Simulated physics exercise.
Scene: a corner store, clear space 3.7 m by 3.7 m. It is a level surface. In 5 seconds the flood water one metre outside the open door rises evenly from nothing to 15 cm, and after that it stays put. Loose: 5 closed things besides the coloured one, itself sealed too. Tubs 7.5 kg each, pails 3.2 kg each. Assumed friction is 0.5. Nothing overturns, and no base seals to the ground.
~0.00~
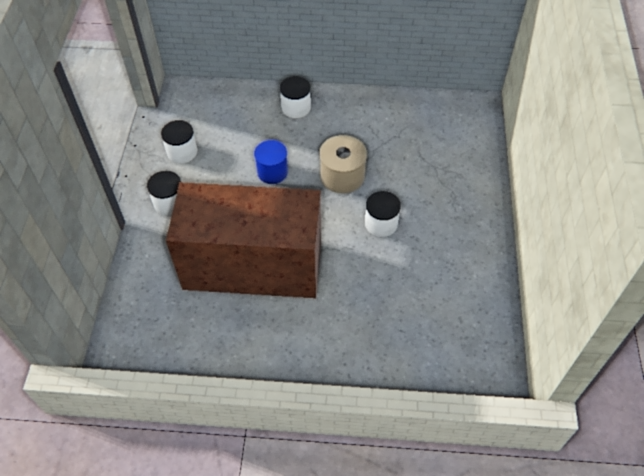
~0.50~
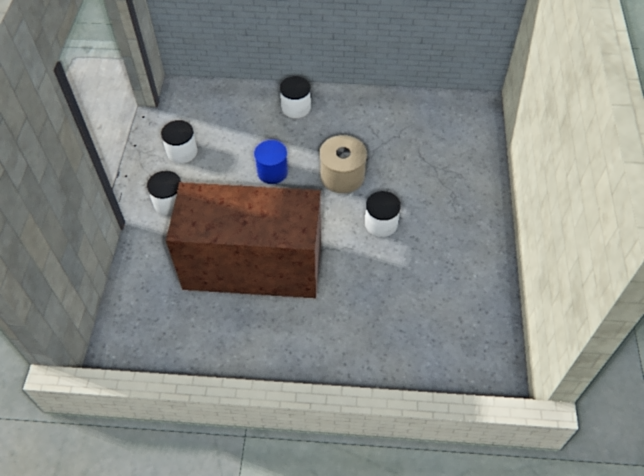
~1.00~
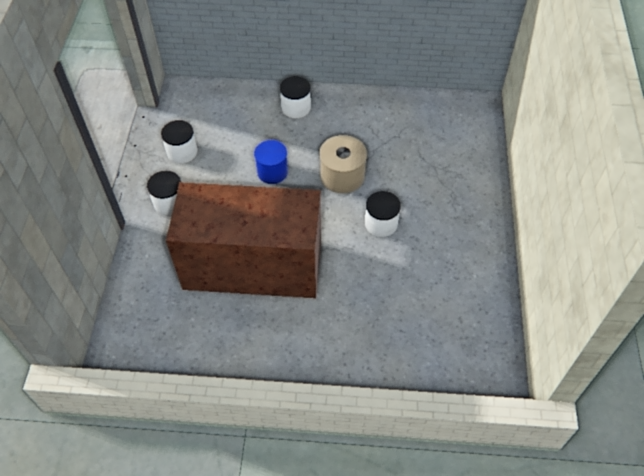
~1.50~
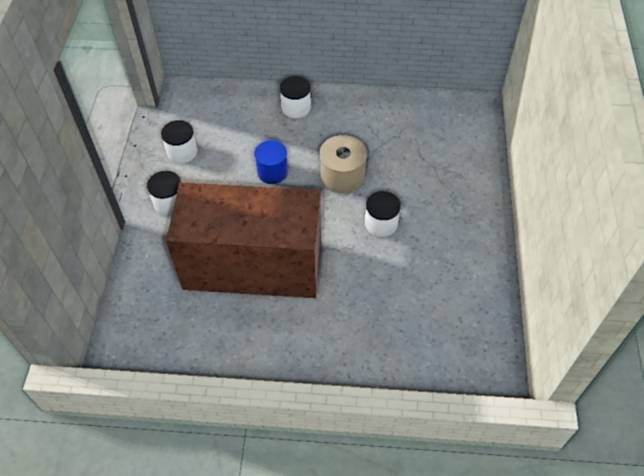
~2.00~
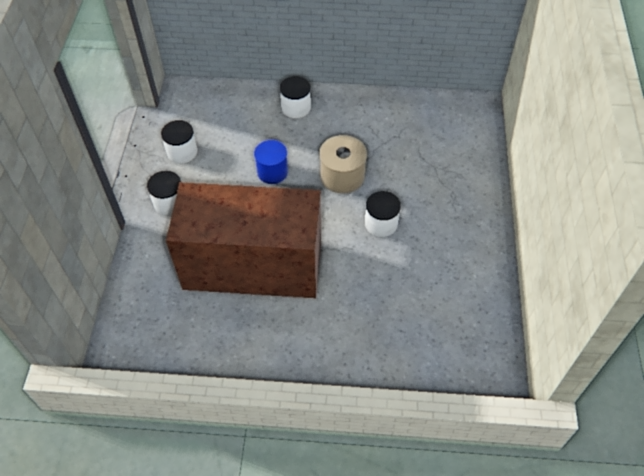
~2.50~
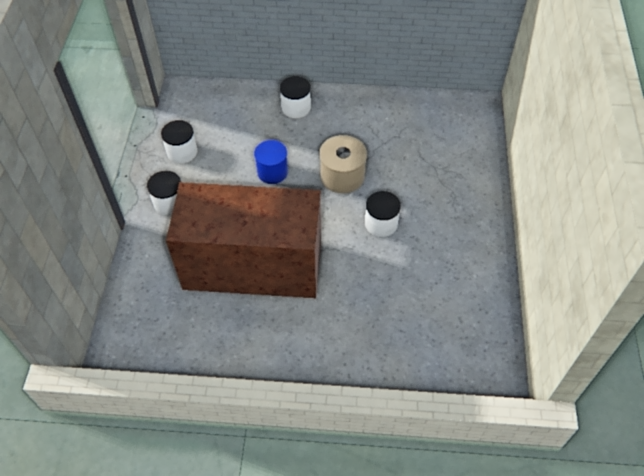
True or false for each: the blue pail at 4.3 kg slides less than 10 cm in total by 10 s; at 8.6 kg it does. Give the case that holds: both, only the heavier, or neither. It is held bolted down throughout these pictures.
The case that holds: Neither.
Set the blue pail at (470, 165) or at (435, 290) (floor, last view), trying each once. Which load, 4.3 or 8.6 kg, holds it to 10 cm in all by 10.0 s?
Well, at the first spot no weight will do, and at the second you need the heavier weight.
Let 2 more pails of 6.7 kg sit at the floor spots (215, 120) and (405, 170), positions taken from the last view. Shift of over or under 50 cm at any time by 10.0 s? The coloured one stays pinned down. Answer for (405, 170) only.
Note: Stays within it.
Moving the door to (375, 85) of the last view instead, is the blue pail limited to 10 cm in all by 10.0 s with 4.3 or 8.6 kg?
Under that setup, the heavy option is needed.
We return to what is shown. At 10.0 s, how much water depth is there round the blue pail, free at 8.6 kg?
Around 7 cm.
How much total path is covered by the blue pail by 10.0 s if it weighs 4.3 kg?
Some 250 centimetres of travel in total.
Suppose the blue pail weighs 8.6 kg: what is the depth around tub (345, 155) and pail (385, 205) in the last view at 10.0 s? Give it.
First about 6 cm, second about 6 cm.
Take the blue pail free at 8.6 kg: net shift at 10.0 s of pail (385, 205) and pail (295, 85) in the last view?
They've ended up 140 cm and 200 cm away, in that order.
After 3.5 s the blue pail would be 0 cm from its start with 4.3 kg and 0 cm from its start with 8.6 kg; 0 cm of water round it then.
After 4.5 s the blue pail would be 0 cm from its start with 4.3 kg and 0 cm from its start with 8.6 kg; 3 cm of water round it then.
After 7.0 s the blue pail would be 44 cm from its start with 4.3 kg and 13 cm from its start with 8.6 kg; 6 cm of water round it then.
After 10.0 s the blue pail would be 229 cm from its start with 4.3 kg and 29 cm from its start with 8.6 kg; 7 cm of water round it then.
